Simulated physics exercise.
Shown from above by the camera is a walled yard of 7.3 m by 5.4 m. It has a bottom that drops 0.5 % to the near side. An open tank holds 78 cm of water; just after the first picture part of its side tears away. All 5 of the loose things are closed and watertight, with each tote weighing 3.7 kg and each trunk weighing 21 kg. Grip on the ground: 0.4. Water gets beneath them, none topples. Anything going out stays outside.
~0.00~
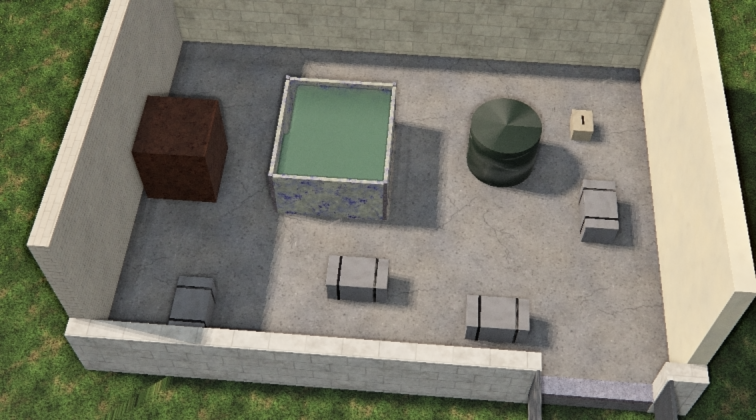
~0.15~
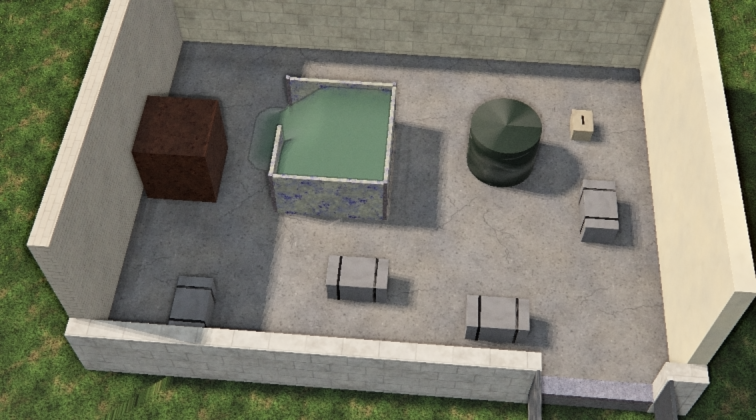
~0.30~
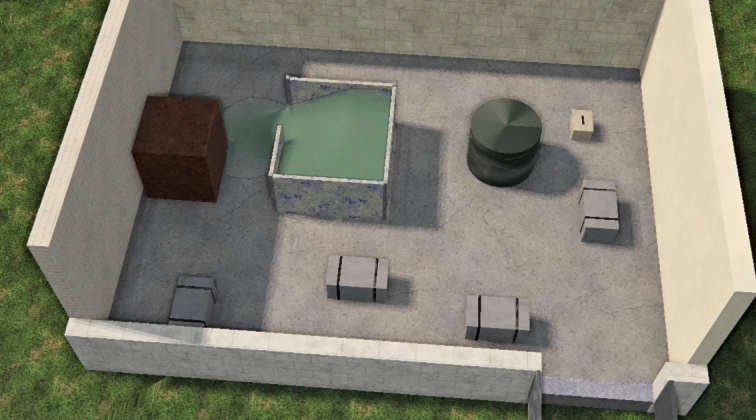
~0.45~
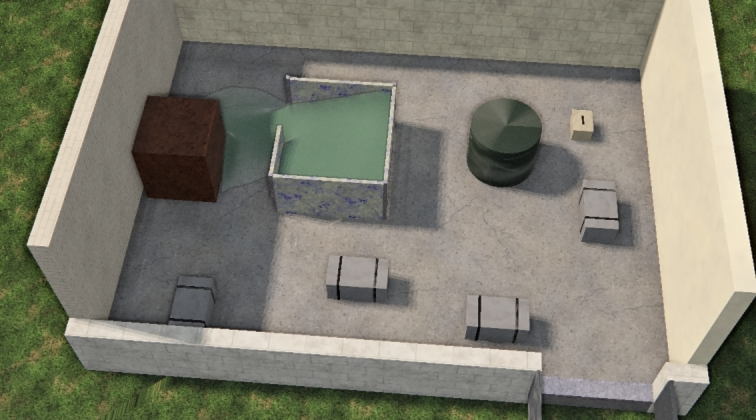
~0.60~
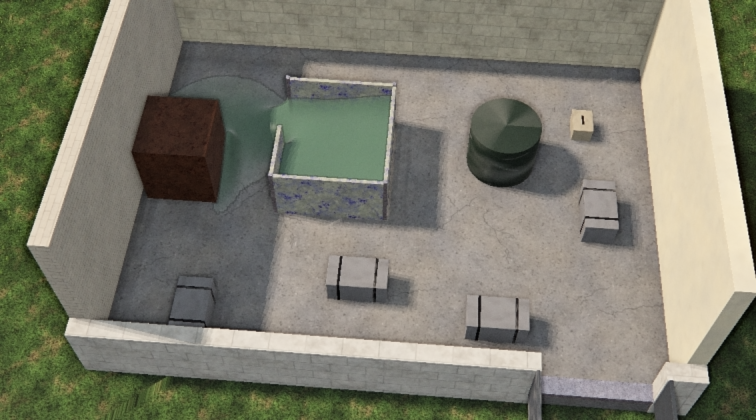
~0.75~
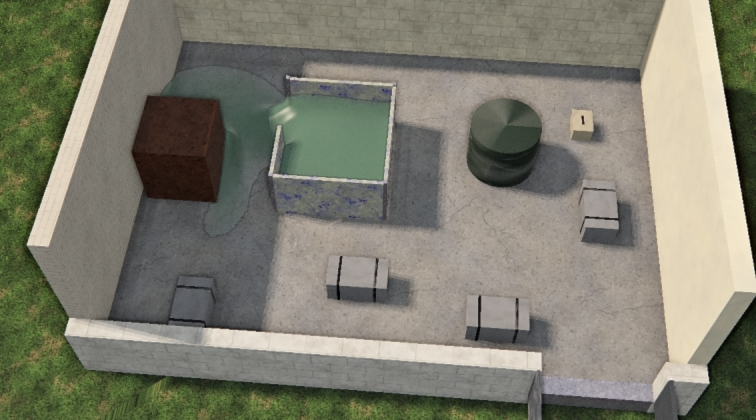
Green water pouring through a gap in an open tank's left side, spreading around a brown block in a walled yard.
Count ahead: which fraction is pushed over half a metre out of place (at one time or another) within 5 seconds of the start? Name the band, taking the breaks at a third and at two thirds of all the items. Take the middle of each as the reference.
Fewer than a third.
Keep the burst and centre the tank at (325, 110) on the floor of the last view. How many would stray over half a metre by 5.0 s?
Then 0 of them would.
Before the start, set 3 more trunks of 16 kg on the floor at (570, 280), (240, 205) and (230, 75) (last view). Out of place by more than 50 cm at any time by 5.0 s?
Each in turn ends up within the limit, beyond the limit, beyond the limit.
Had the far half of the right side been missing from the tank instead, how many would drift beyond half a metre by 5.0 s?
Then 2 of them would.
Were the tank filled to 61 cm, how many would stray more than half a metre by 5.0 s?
The answer would then be 1.
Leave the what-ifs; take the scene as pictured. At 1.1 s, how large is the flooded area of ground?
Wet area: Approx. 8.5 m2.
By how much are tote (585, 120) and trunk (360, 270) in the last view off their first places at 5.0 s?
In turn: 100 cm, 0 cm.
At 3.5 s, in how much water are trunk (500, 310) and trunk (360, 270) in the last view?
First roughly 0 cm, second roughly 1 cm.
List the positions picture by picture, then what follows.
A tote at (583, 120), on the bottom; a trunk at (358, 272), on the bottom; water covers 2.6 m2; 0 of 5 have shifted, in the first frame.
A tote at (583, 120) rests on the ground; a trunk at (358, 272) rests on the ground; water covers 3.2 m2; 0 of 5 have shifted, in the second frame.
A tote at (583, 120), on the bottom; a trunk at (358, 272), on the bottom; water covers 4.0 m2; 0 of 5 have shifted, in the third frame.
A tote at (583, 120), on the bottom; a trunk at (358, 272) rests on the ground; water covers 4.8 m2; 0 of 5 have shifted, in the fourth frame.
A tote at (583, 120), on the bottom; a trunk at (358, 272) rests on the ground; 5.5 m2 under water; 0 of 5 have shifted, in the fifth frame.
A tote at (583, 120), on the bottom; a trunk at (358, 272), on the bottom; water covers 6.1 m2; 0 of 5 have shifted, in the sixth frame.
After 1.1 s 0 of 5 are over 50 cm from their spots; 0 afloat.
After 2.2 s 0 of 5 are over 50 cm from their spots; 0 afloat.
After 3.5 s 0 of 5 are over 50 cm from their spots; 1 afloat.
After 5.0 s 1 of 5 are over 50 cm from their spots, and 1 have been at some point; 2 afloat.
